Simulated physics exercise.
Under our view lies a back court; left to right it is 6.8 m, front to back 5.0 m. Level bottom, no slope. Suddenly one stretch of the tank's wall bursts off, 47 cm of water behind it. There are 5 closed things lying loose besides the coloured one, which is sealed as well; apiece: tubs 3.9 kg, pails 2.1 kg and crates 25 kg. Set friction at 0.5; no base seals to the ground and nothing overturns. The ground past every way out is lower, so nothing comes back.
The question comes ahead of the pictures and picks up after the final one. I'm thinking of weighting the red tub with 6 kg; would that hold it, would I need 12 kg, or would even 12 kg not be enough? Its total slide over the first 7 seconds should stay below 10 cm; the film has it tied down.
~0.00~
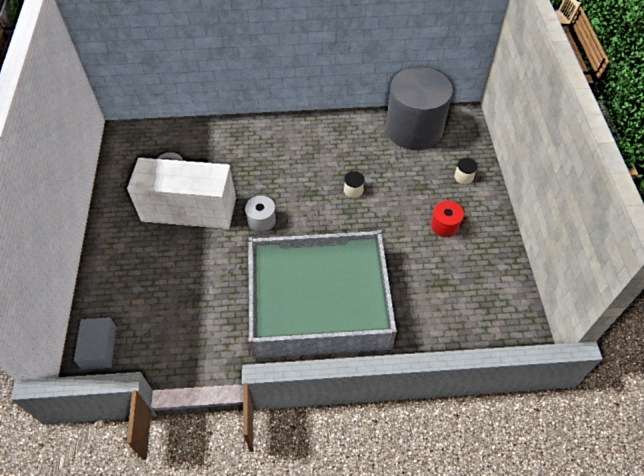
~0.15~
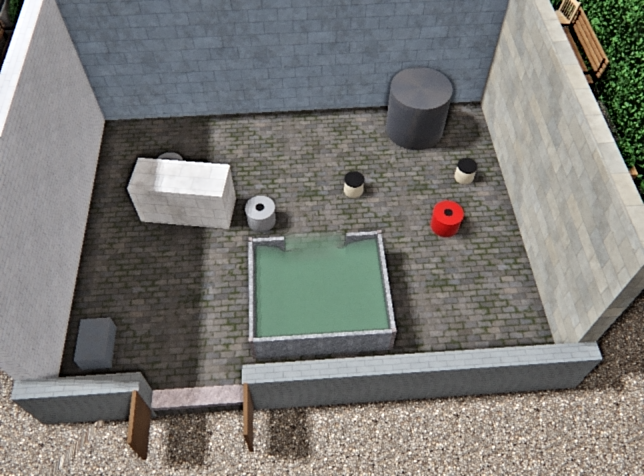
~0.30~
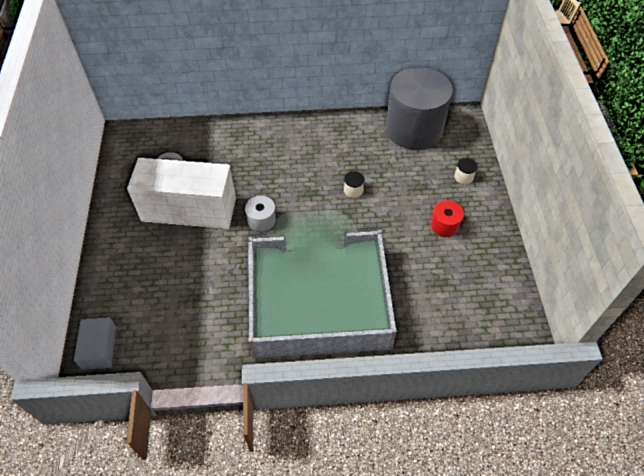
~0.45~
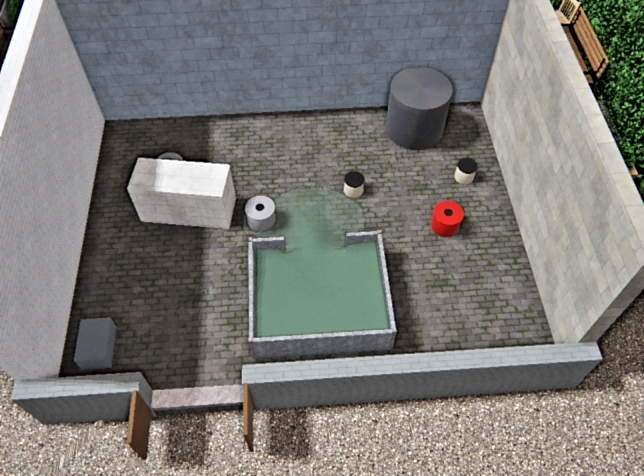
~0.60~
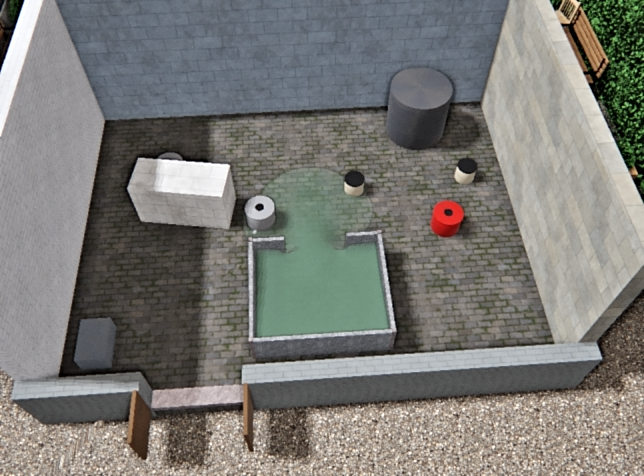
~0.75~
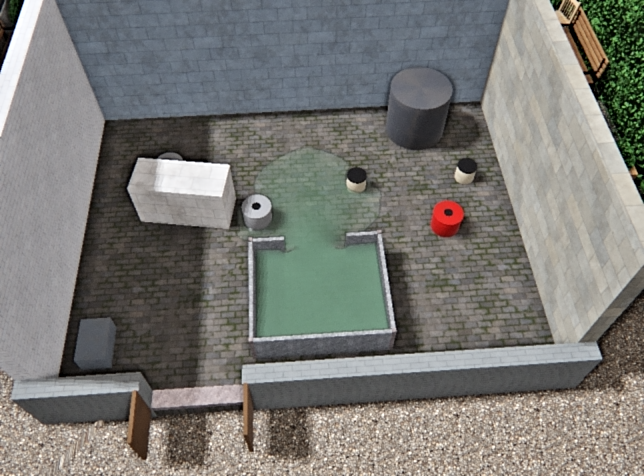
It's going to be fine with the lighter option.
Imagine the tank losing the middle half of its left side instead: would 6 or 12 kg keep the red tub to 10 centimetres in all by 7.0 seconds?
Then even the small mass works.
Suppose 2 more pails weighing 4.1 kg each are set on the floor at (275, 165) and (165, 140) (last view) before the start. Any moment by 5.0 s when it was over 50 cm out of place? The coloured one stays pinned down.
Taking them as listed: Beyond and beyond.
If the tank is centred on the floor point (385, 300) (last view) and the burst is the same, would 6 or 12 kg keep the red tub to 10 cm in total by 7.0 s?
In that case the lighter mass suffices.
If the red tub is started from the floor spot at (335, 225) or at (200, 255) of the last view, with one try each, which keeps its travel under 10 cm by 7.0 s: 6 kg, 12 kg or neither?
Respectively, neither option; first option suffices.
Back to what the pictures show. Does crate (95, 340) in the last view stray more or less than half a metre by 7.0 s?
It is less.
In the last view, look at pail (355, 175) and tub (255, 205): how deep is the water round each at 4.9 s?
8 and 6 cm.
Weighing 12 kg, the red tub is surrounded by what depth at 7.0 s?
Close to 2 cm deep.
After 1.4 s the red tub would be 0 cm from its start with 6 kg and 0 cm from its start with 12 kg; 0 cm of water round it then.
After 3.1 s the red tub would be 0 cm from its start with 6 kg and 0 cm from its start with 12 kg; 0 cm of water round it then.
After 4.9 s the red tub would be 0 cm from its start with 6 kg and 0 cm from its start with 12 kg; 2 cm of water round it then.
After 7.0 s the red tub would be 0 cm from its start with 6 kg and 0 cm from its start with 12 kg; 2 cm of water round it then.
